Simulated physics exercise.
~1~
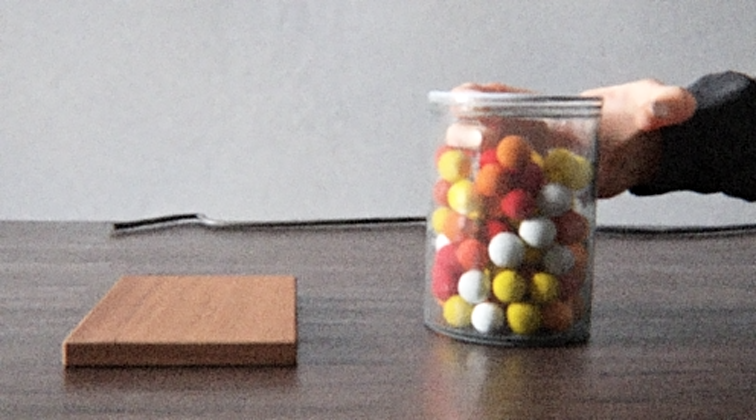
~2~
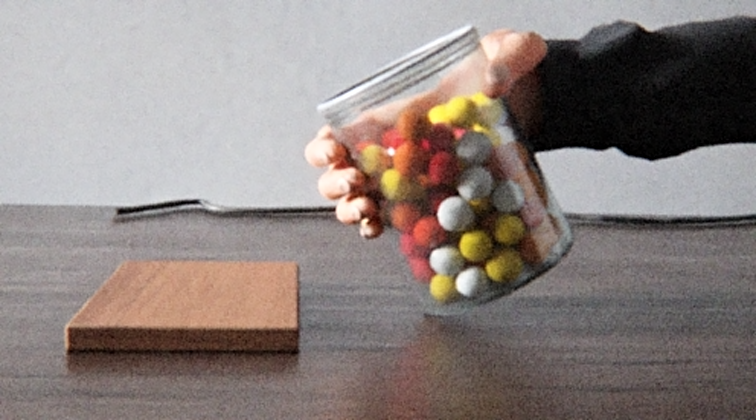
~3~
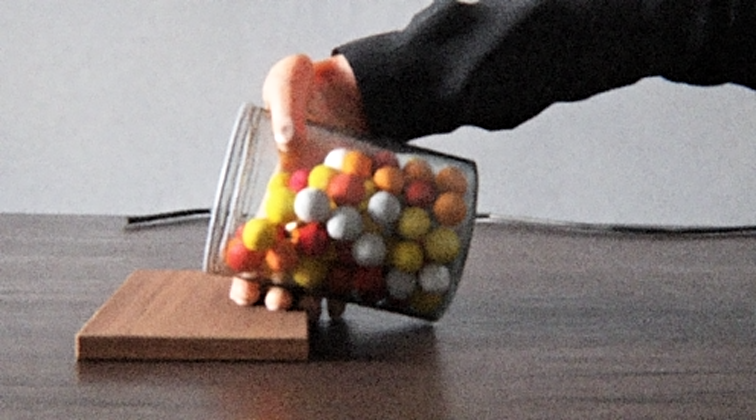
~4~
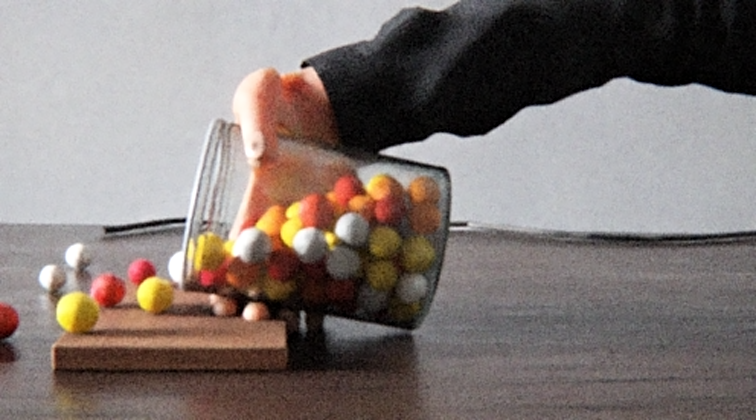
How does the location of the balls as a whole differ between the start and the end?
At the start they are all gathered in the upright jar, well to the right of the block. By the end they are farther left and slightly lower as a whole, with most in the tipped jar against the block and a few out on the block and table.
